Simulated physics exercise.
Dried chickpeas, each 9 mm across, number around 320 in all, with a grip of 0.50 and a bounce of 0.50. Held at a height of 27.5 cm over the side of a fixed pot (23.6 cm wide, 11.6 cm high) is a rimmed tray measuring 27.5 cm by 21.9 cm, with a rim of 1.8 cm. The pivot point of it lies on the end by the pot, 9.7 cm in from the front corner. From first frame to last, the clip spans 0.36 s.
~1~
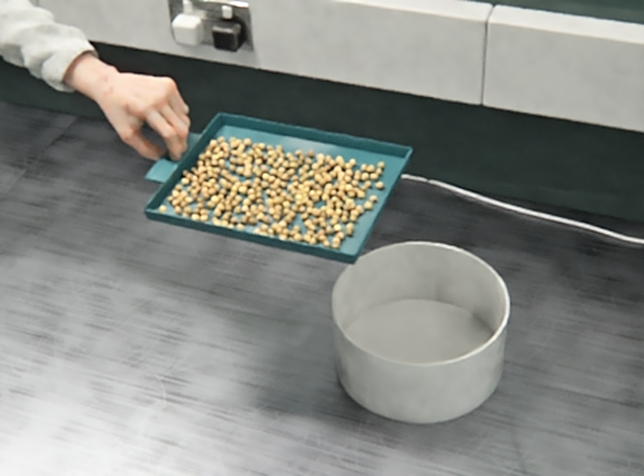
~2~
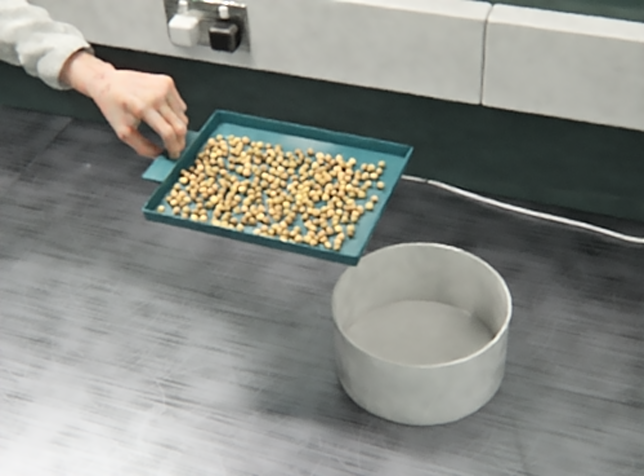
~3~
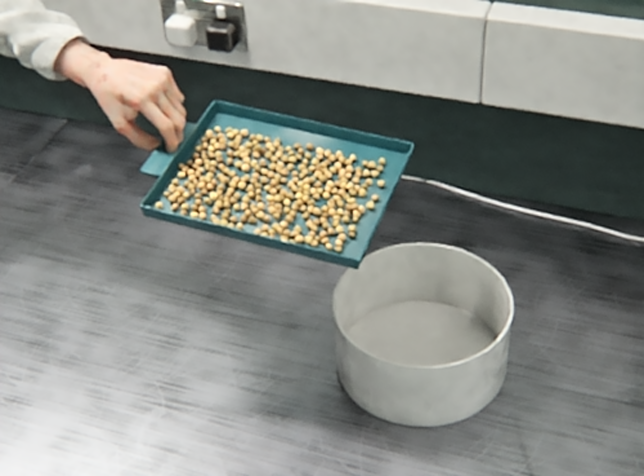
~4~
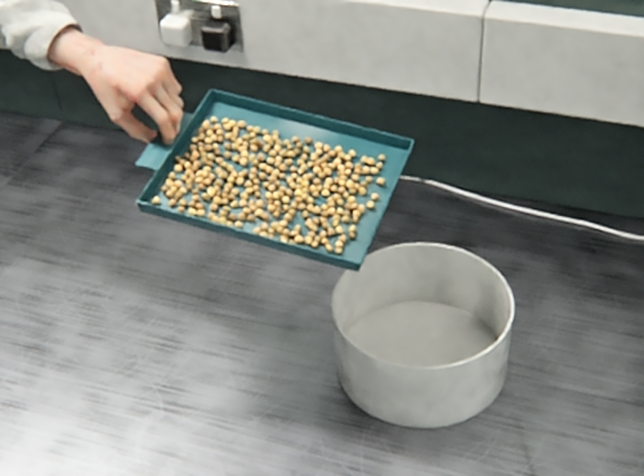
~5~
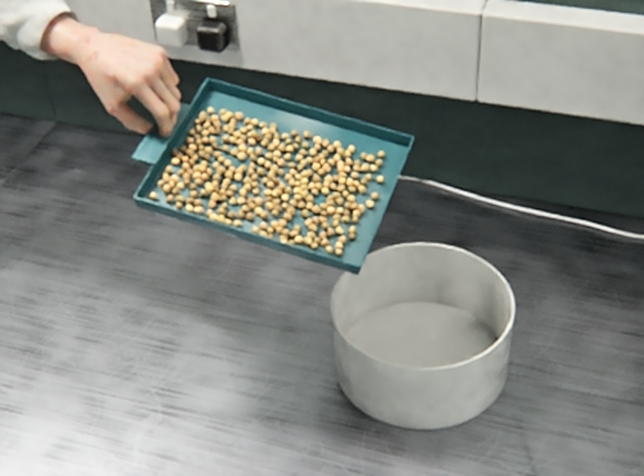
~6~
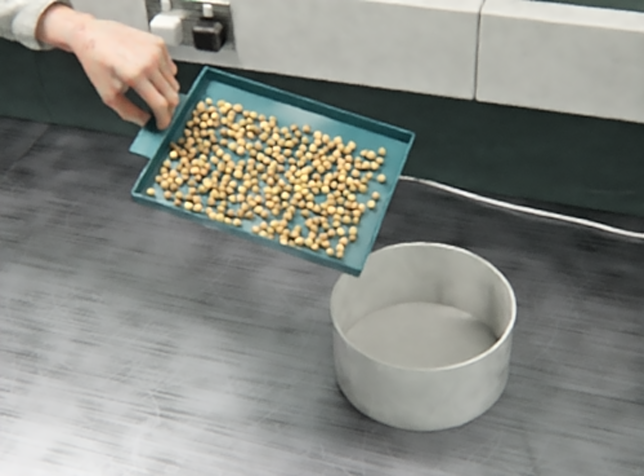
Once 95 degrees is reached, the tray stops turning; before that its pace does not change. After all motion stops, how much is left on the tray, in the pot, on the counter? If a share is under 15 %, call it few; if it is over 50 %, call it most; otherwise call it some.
I would say left on the tray: Few, pot: Some, counter: Most.
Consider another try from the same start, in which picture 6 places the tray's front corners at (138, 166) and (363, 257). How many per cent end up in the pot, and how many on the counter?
Final per cent - pot 90, counter 10.
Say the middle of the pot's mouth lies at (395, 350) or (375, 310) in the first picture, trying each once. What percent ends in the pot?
95 % and 85 %.
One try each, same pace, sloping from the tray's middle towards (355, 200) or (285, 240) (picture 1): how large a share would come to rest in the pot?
95 and 20 %.
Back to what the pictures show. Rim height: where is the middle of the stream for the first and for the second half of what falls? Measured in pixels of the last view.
At roughly (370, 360) first, later on at (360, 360).
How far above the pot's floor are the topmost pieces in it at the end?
It reaches roughly 2.0 cm.
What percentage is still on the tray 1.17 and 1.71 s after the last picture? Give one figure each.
Close to 100 at the first time and 15 at the second.
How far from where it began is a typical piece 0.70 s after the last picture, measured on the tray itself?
By then it sits near 5 cm from where it began.
Then, 0.70 s after the last picture, tilt 53 degrees; the tray holds 100 %, the pot 0 %.
Then, 1.17 s after the last picture, tilt 78 degrees; the tray holds 100 %, the pot 0 %.
Then, 1.71 s after the last picture, tilt 95 degrees; the tray holds 15 %, the pot 20 %.
In the end, tray 0 %, pot 40 %, counter 60 %.
